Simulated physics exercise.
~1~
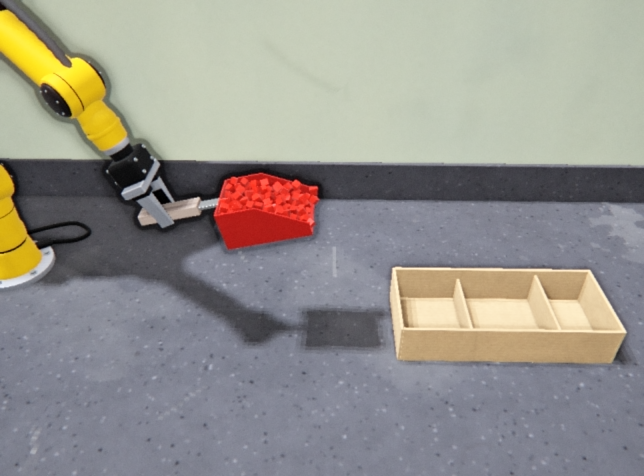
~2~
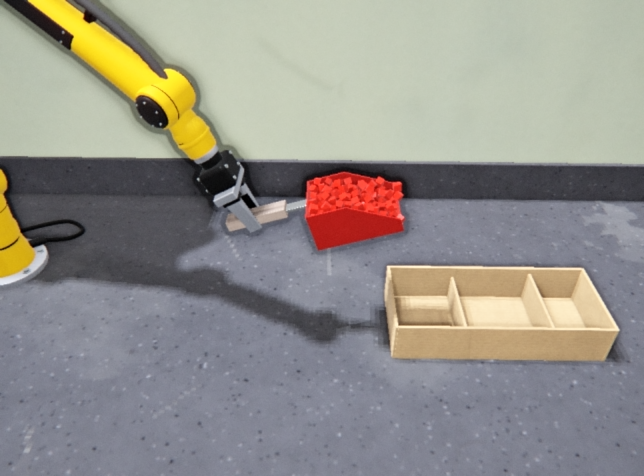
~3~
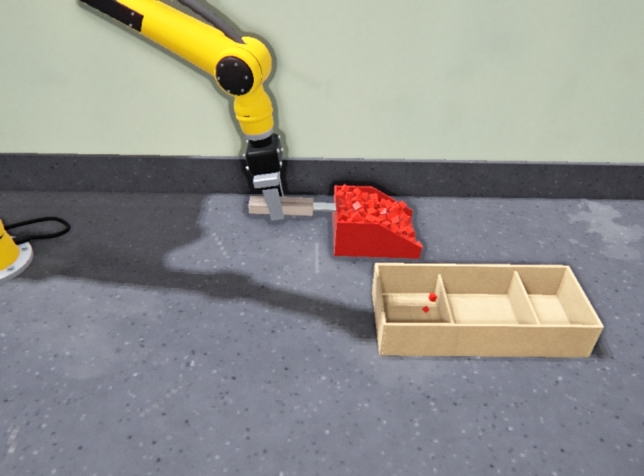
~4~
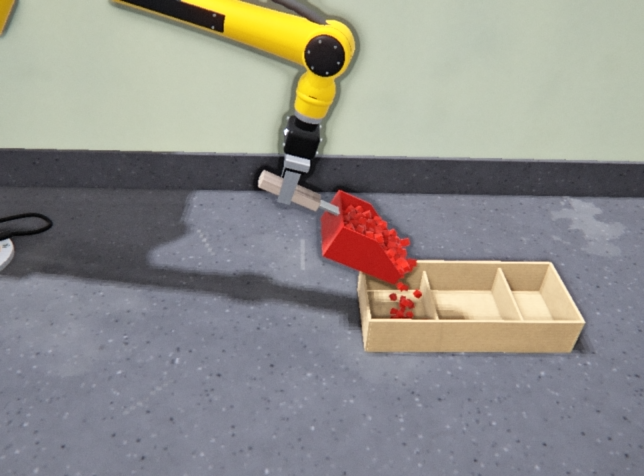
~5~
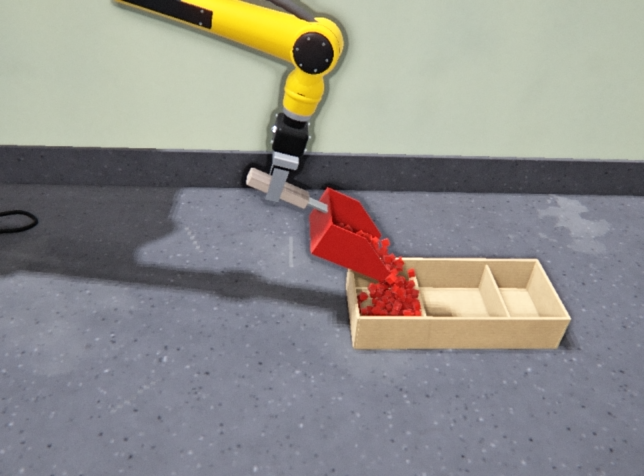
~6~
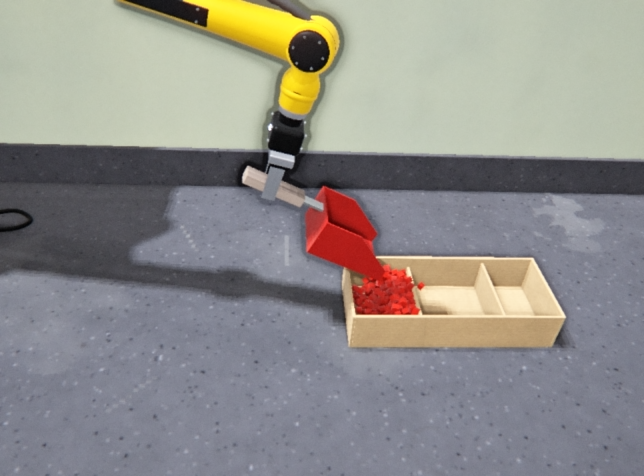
A bright red scoop heaped with small red pieces hangs from the gripper of a yellow robot arm, above a speckled grey floor against a pale green wall, seen from the front and slightly above. To the right sits an open tan box split into three compartments. The arm carries the scoop right toward the box, and a couple of pieces drop into the left compartment. The scoop then tips down to the right, and the pieces slide out in a growing stream. At the end the tilted scoop looks empty, and nearly all the pieces lie piled in the left compartment.
